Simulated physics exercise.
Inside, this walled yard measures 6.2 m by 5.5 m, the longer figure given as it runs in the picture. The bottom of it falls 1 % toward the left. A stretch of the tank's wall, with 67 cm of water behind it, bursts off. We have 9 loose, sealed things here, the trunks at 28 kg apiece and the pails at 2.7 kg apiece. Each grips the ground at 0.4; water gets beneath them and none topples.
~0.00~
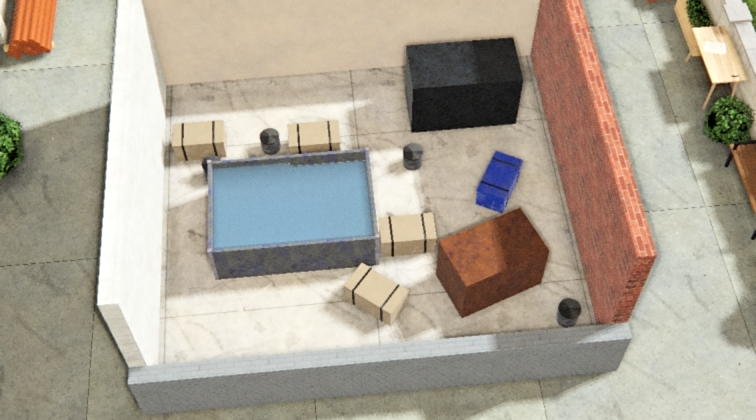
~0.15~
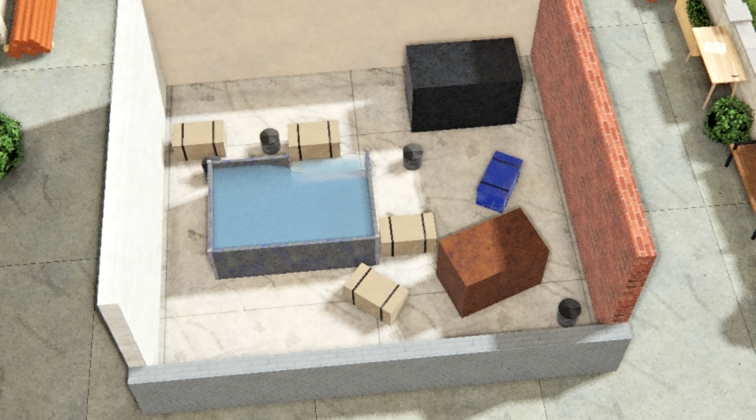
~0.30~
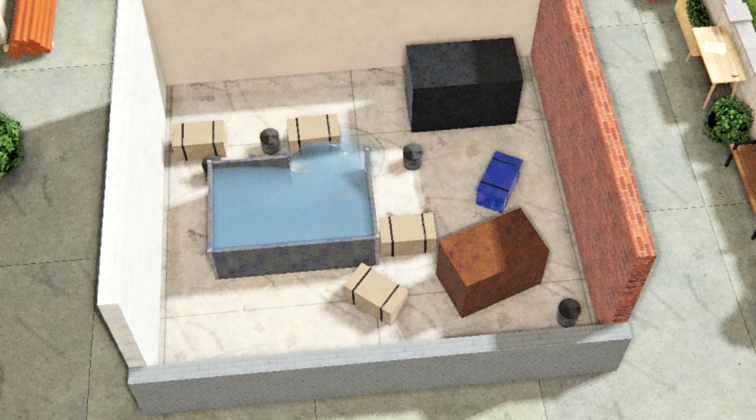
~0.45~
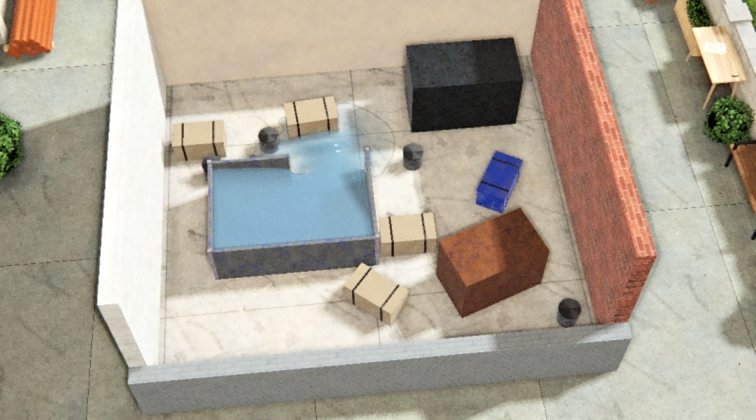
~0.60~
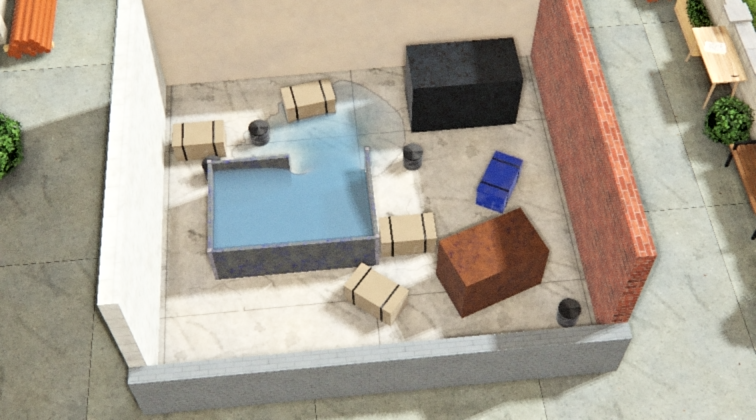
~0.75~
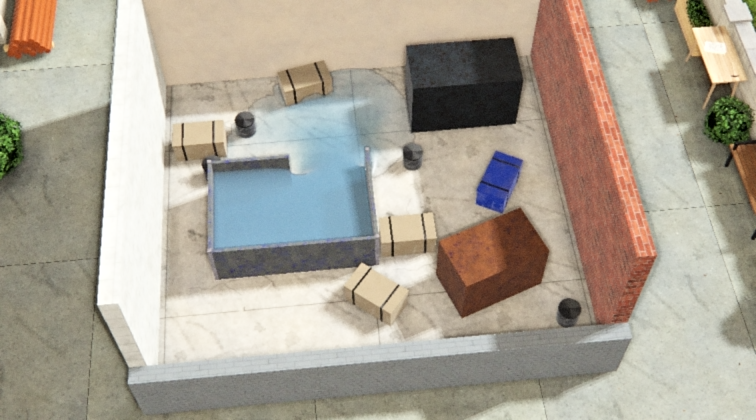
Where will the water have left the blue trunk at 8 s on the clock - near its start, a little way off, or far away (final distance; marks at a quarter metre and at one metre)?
Near its start.
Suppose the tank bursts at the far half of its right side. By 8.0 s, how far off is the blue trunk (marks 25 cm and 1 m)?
What happens next is that the blue trunk gets swept a long way.
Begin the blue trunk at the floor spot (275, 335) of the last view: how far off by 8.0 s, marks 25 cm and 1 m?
Observed: Object shuffles over a little.
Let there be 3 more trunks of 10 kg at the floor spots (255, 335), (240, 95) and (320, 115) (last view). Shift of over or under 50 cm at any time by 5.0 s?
Going one by one: Not far enough, too far, too far.
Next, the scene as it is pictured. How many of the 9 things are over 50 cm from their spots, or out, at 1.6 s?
At that moment it comes to 2.
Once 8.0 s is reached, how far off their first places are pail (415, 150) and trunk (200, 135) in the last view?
In that order: 100 cm, 140 cm.
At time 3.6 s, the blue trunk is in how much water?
I'd put it at about 3 cm.
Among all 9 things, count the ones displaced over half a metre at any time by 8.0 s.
The count comes to 6.
After 1.6 s the blue trunk is near (501, 174), 0.0 m from its start, aground; 1 afloat.
After 3.6 s the blue trunk is near (501, 174), 0.0 m from its start, aground; 3 afloat.
After 5.6 s the blue trunk is near (501, 174), 0.0 m from its start, aground; 5 afloat.
After 8.0 s the blue trunk is near (501, 174), 0.0 m from its start, aground; 6 afloat.
